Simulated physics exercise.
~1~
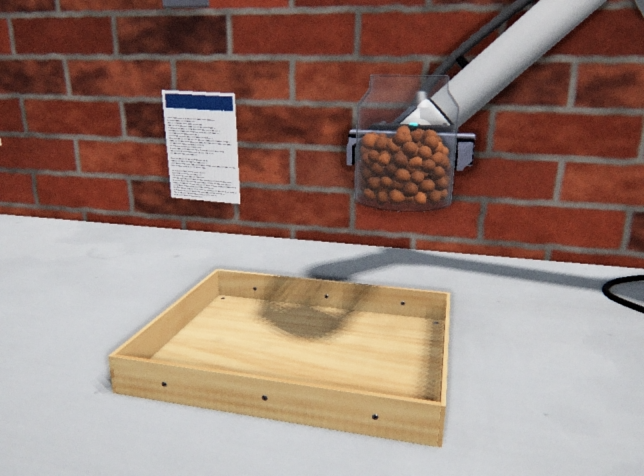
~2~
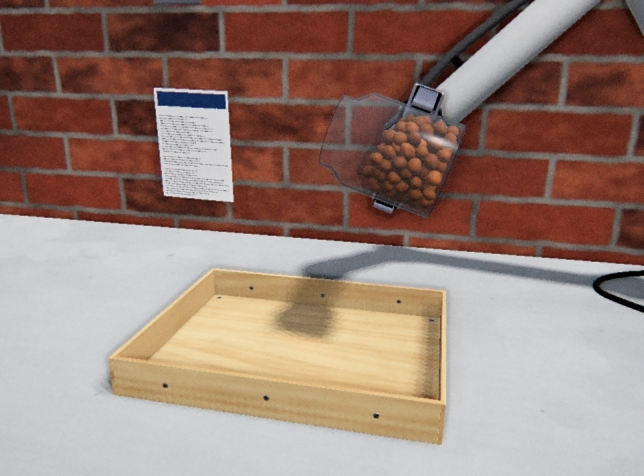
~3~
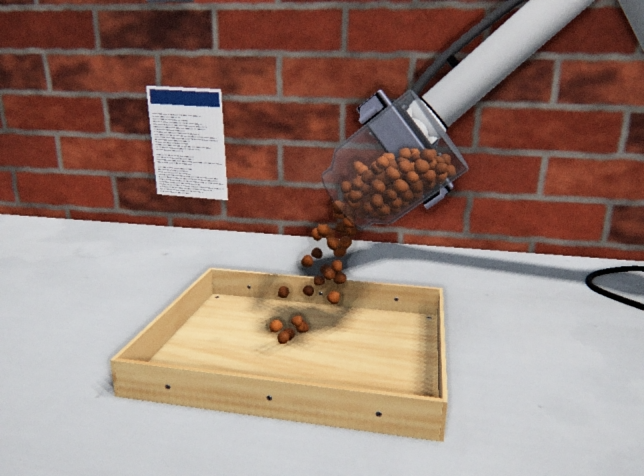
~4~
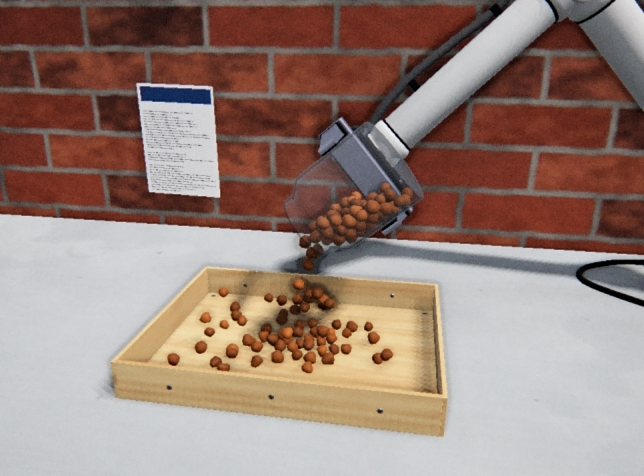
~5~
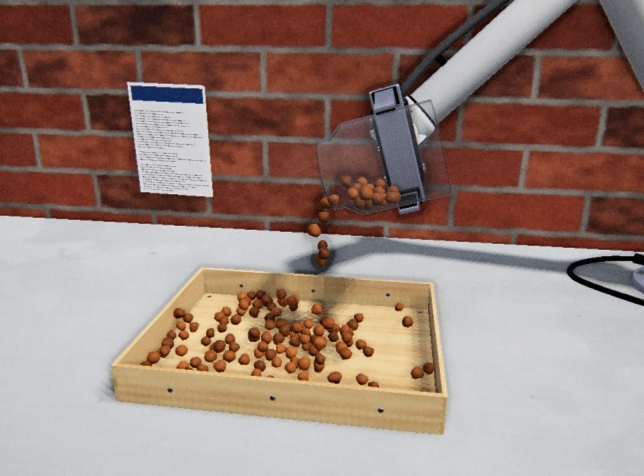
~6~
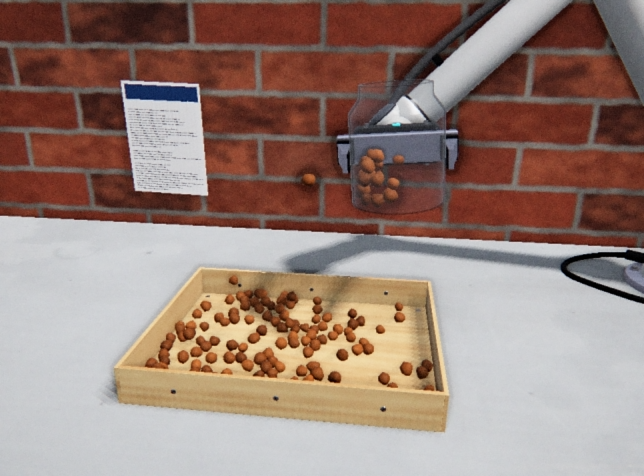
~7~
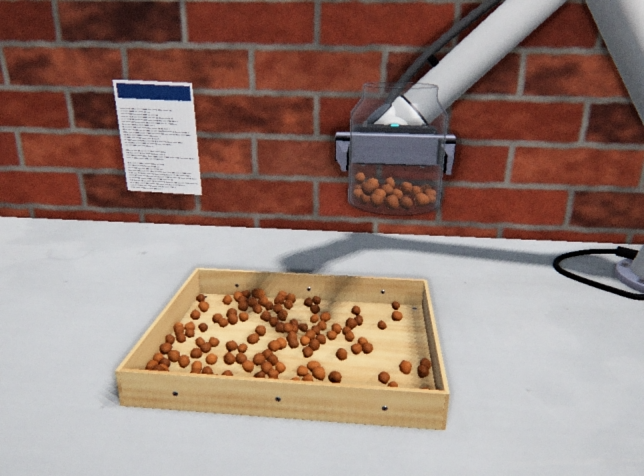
Robot arm tipping a clear jar of hazelnuts over a wooden tray, spilling most, then righting it with some left inside.
